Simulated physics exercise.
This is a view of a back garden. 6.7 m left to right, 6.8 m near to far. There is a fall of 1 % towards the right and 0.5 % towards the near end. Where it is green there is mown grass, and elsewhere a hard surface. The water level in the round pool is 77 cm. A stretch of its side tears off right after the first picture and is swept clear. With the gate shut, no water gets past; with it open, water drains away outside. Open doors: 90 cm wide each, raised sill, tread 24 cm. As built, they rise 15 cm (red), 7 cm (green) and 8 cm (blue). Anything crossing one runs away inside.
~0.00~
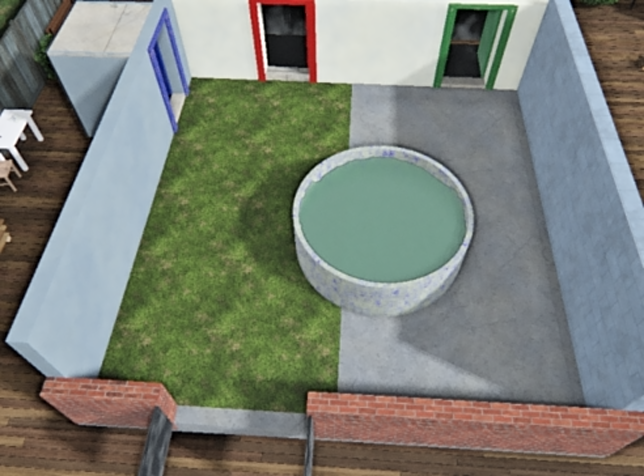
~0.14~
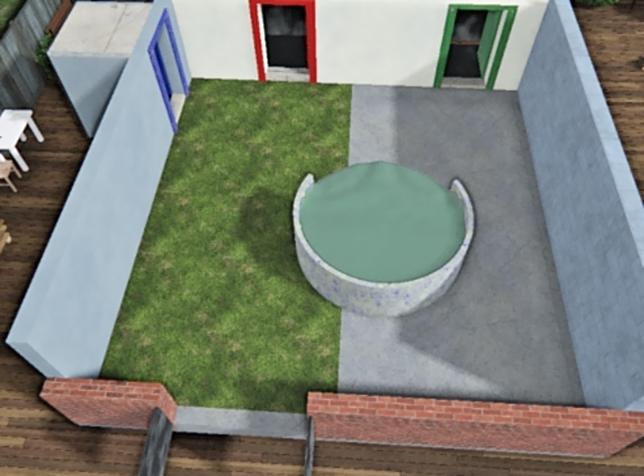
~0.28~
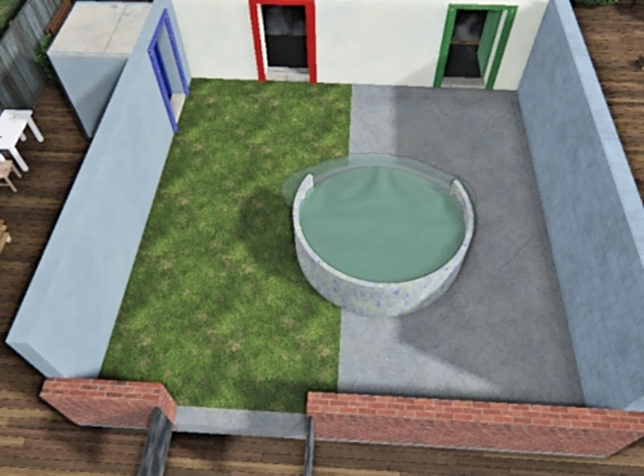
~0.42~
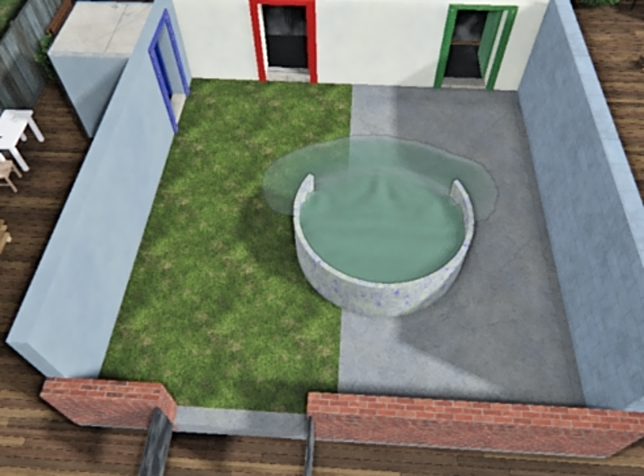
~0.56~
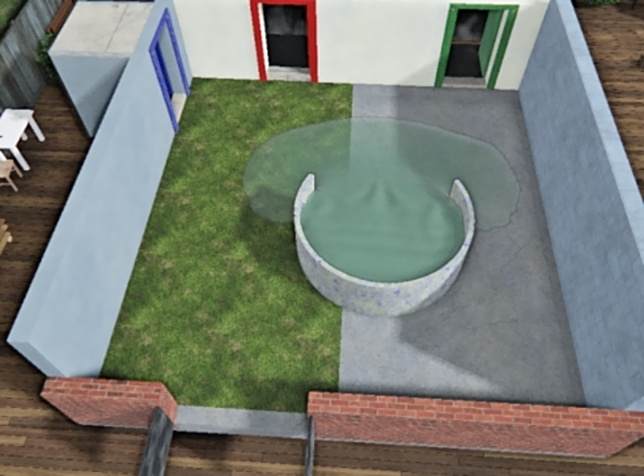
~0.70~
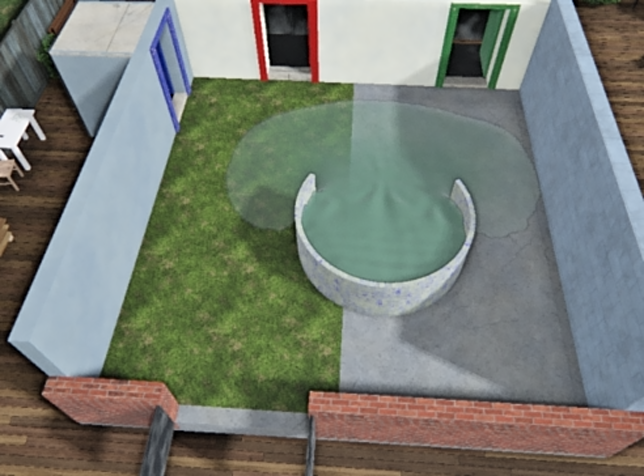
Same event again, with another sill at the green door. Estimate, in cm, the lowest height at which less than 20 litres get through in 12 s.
I would say 31 cm.
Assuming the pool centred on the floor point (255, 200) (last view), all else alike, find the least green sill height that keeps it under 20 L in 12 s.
Minimum: Approx. 13.0 cm.
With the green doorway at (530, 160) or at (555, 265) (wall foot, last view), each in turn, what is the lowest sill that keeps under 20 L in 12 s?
First place around 18 cm, second around 6.5 cm.
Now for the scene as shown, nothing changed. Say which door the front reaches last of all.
The blue door comes last.
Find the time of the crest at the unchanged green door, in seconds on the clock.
That happens close to 2.2 s on the clock.
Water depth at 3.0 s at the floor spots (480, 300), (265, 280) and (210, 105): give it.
The depths come to about 0, 0 and 13 cm.
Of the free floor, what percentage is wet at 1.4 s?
About 45 per cent.
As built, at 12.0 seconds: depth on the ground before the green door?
6.5 cm.
After 1.4 s water covers 45 % of the floor, deepest (48 cm) near (519, 94); 11 cm at the green door, 21 litres in over its 7 cm sill.
After 3.0 s water covers 55 % of the floor, deepest (34 cm) near (474, 92); 29 cm at the green door, 280 litres in over its 7 cm sill.
After 12.0 s water covers 100 % of the floor, deepest (12 cm) near (426, 420); 6 cm at the green door, 498 litres in over its 7 cm sill.
At the green door as built, the water arrived by 1.0 s and peaked near 33 cm at 2.2 s.
Run again over the same 12 s with other heights there, 32 litres in over 28.5 cm, 2 litres over 38.5 cm. The limit of 20 litres is kept from about 31 cm up.
